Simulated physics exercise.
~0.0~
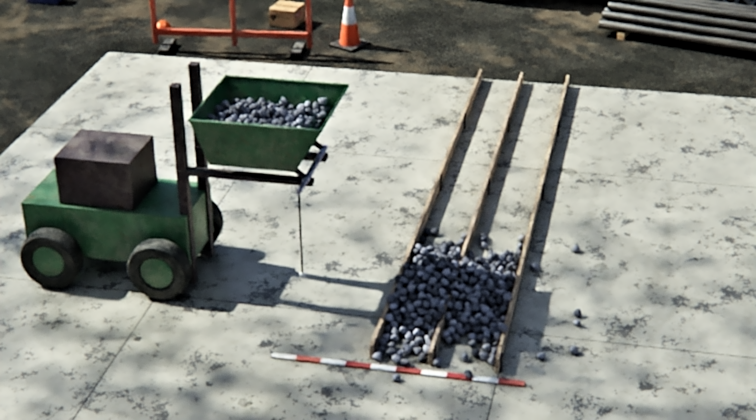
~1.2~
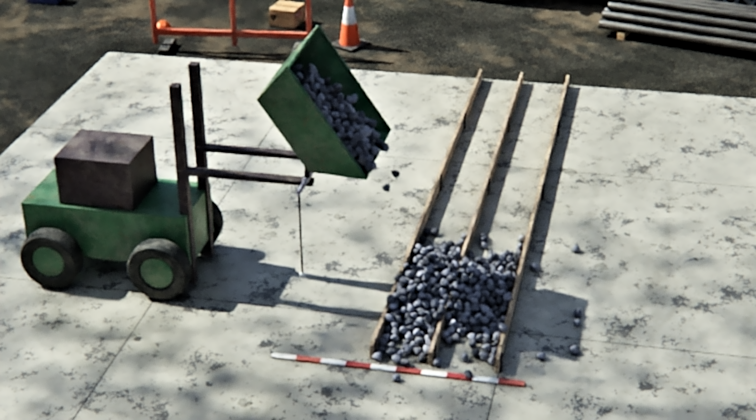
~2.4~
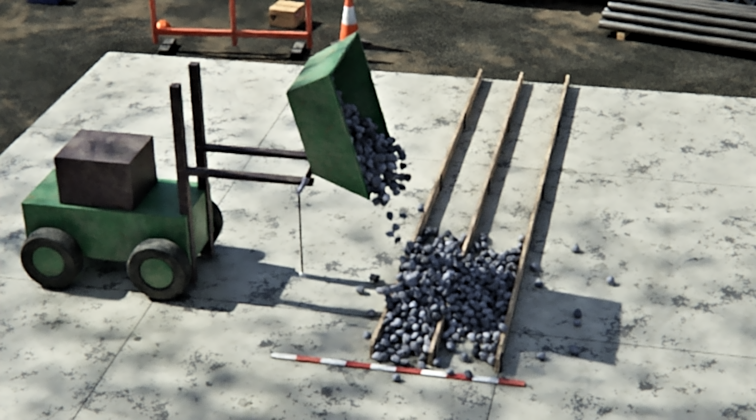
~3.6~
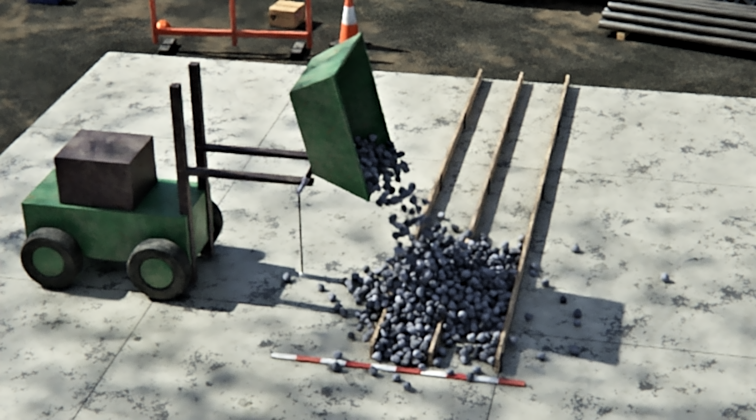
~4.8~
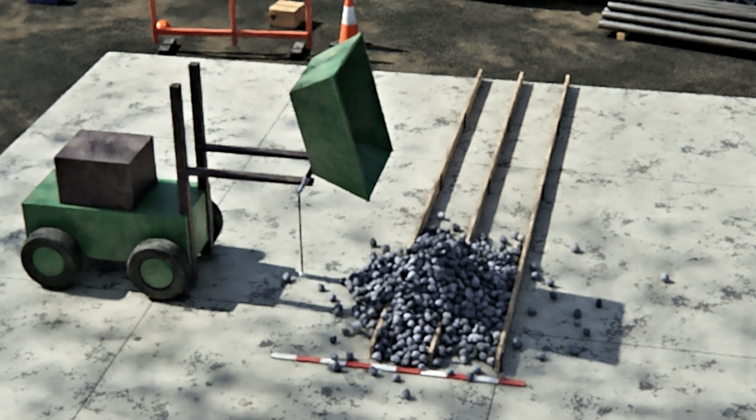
On a sunlit concrete slab, a green fork truck's skip tips rightward in stages, emptying dark cobbles onto a loose pile overflowing wooden boards.
